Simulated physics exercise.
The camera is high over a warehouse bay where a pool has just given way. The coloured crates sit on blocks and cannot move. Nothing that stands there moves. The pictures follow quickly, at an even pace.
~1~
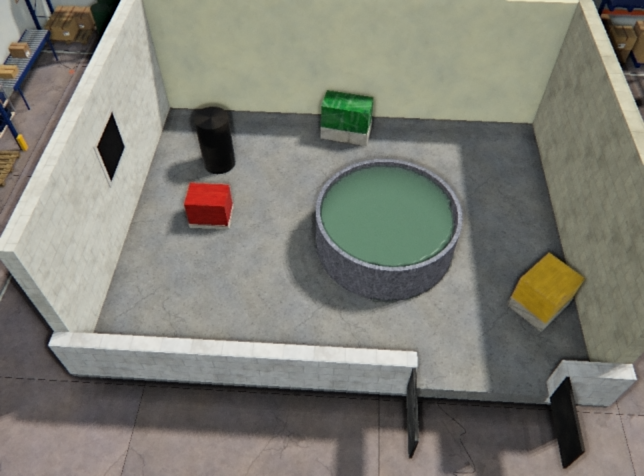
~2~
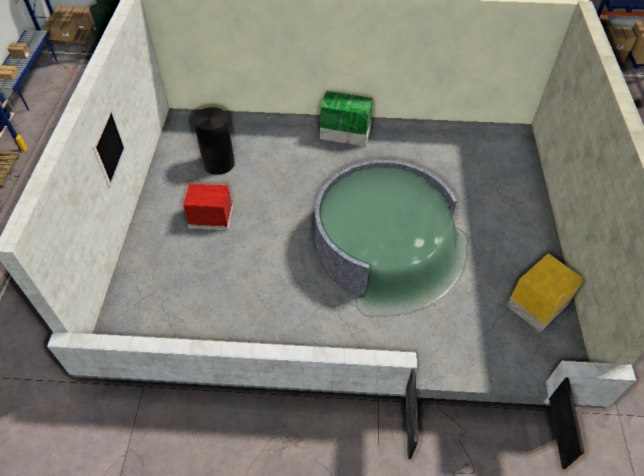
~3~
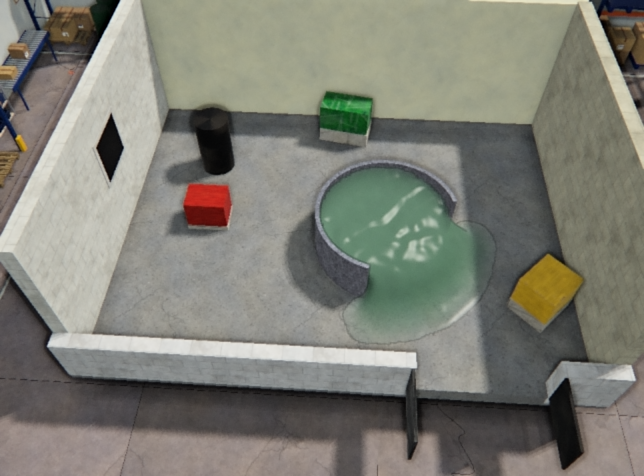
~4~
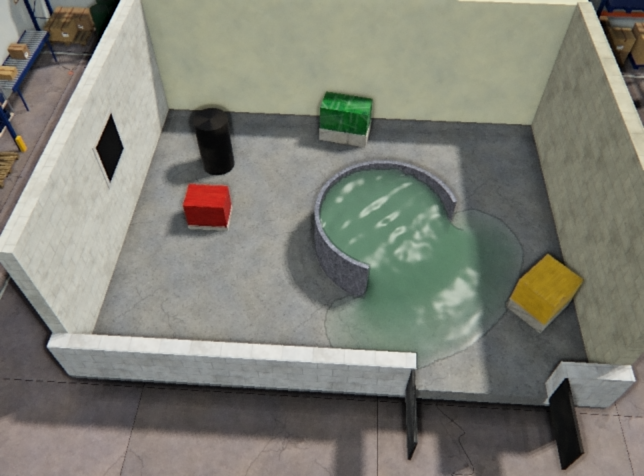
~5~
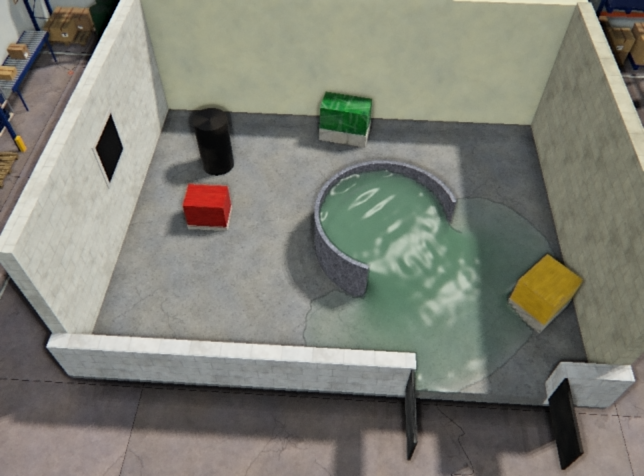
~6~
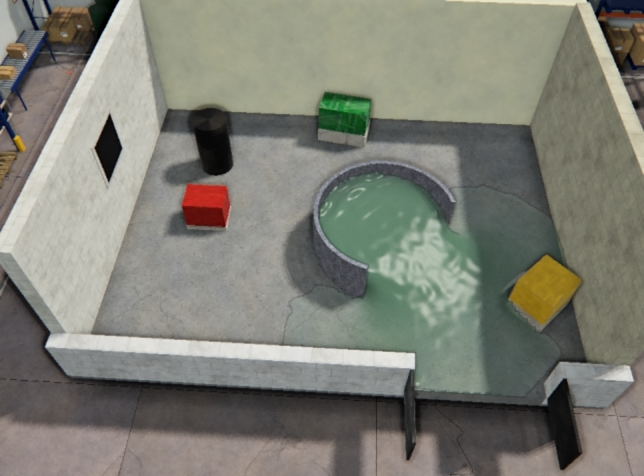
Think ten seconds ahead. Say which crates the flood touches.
The yellow crate is soaked; the green crate keeps dry; the red crate keeps dry.
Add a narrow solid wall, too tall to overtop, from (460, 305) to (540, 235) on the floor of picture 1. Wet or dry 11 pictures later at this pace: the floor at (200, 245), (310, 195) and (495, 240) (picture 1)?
In that order: Clear, not flooded, awash.
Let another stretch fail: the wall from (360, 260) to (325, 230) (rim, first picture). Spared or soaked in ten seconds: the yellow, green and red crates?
In short: Yellow remains dry, green is spared, red is soaked.
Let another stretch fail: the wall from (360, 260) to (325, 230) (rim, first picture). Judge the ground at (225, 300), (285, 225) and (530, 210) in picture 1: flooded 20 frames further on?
In turn: Under water, not flooded, clear.
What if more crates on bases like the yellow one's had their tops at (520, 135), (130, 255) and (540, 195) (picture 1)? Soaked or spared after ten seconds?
In that order: Keeps dry, is spared, is soaked.
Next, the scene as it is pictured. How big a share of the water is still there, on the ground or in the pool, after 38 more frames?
I make it 50 per cent.
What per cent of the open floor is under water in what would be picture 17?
Some 40 per cent.
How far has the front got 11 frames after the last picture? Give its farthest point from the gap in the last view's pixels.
Roughly at (84, 355).
A moment on, water covers 25 % of the floor; the yellow crate water round its plinth, the green crate not reached, the red crate not reached.
Next, water covers 40 % of the floor; the yellow crate water round its plinth, the green crate not reached, the red crate not reached.
Then, water covers 60 % of the floor; the yellow crate water round its plinth, the green crate not reached, the red crate water round its plinth.
Later, water covers 70 % of the floor; the yellow crate water round its plinth, the green crate water round its plinth, the red crate water round its plinth.
In the end, water covers 95 % of the floor; the yellow crate was topped, the green crate stayed above the water, the red crate stayed above the water.
